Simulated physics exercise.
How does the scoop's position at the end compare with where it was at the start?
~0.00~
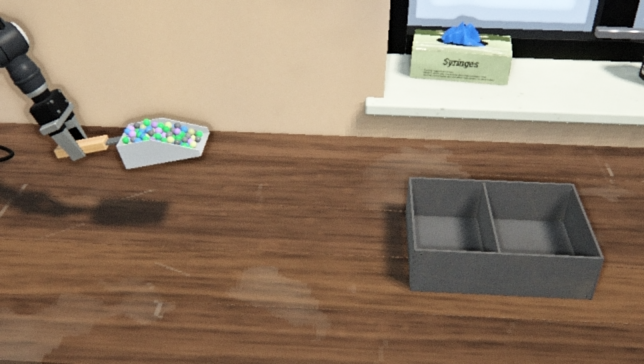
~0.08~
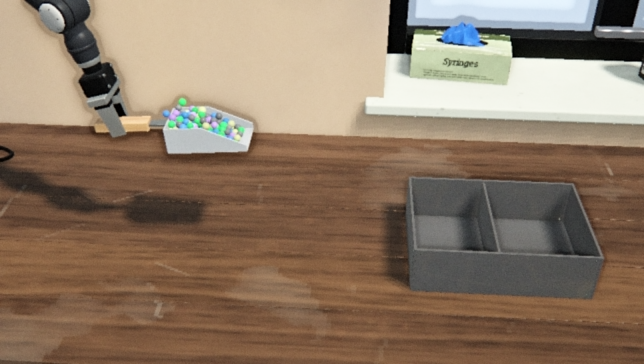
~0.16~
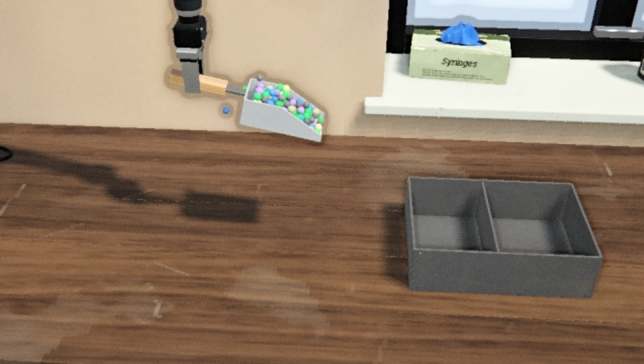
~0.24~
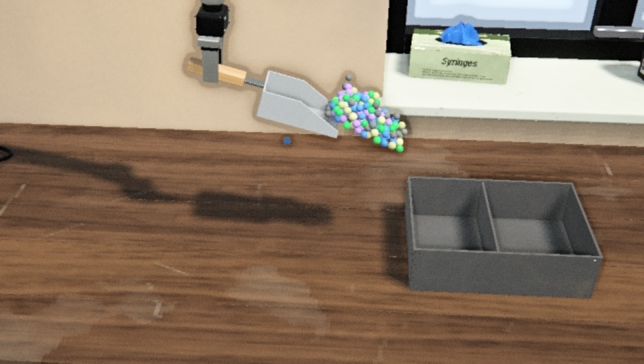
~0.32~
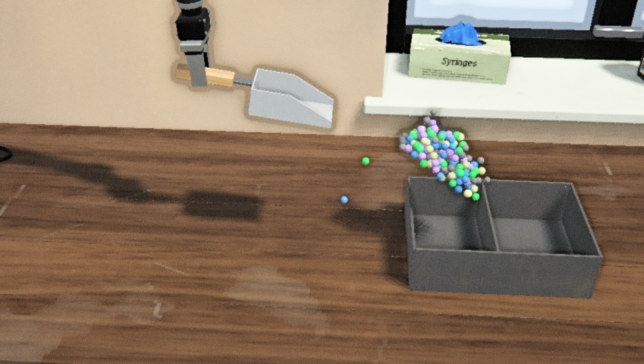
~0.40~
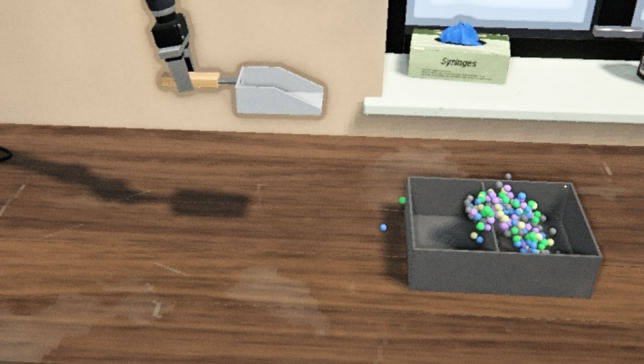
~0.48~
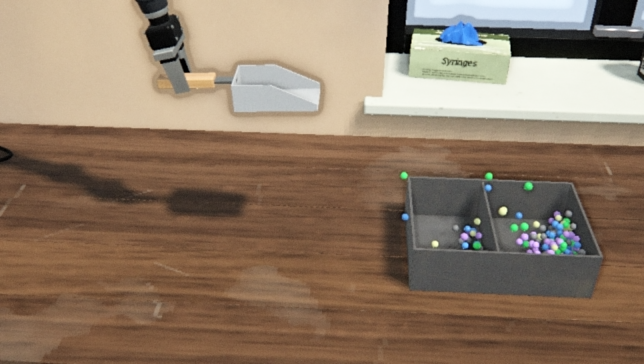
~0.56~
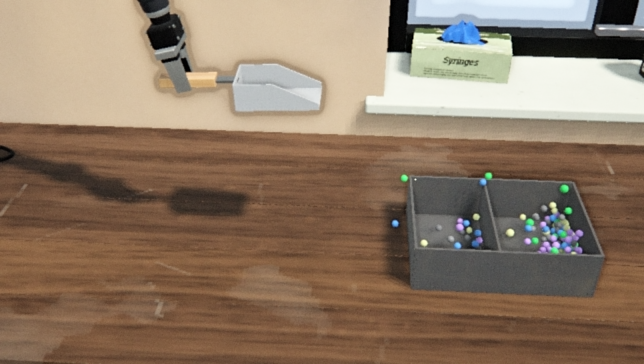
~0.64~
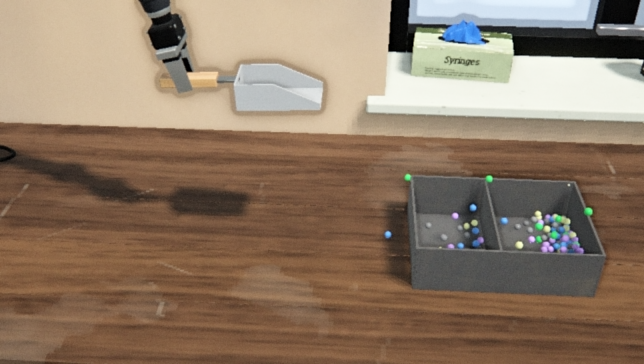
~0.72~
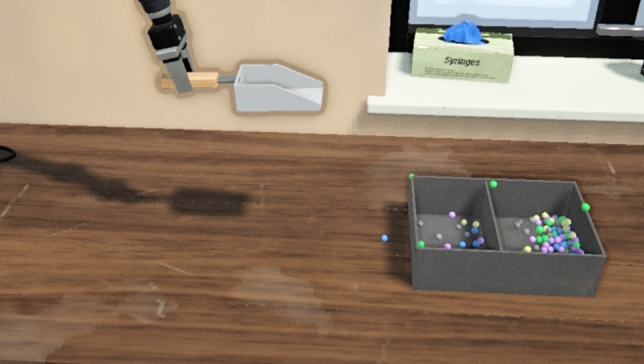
At the end the scoop is farther to the right and higher up, held in front of the wall, than it was at the start.
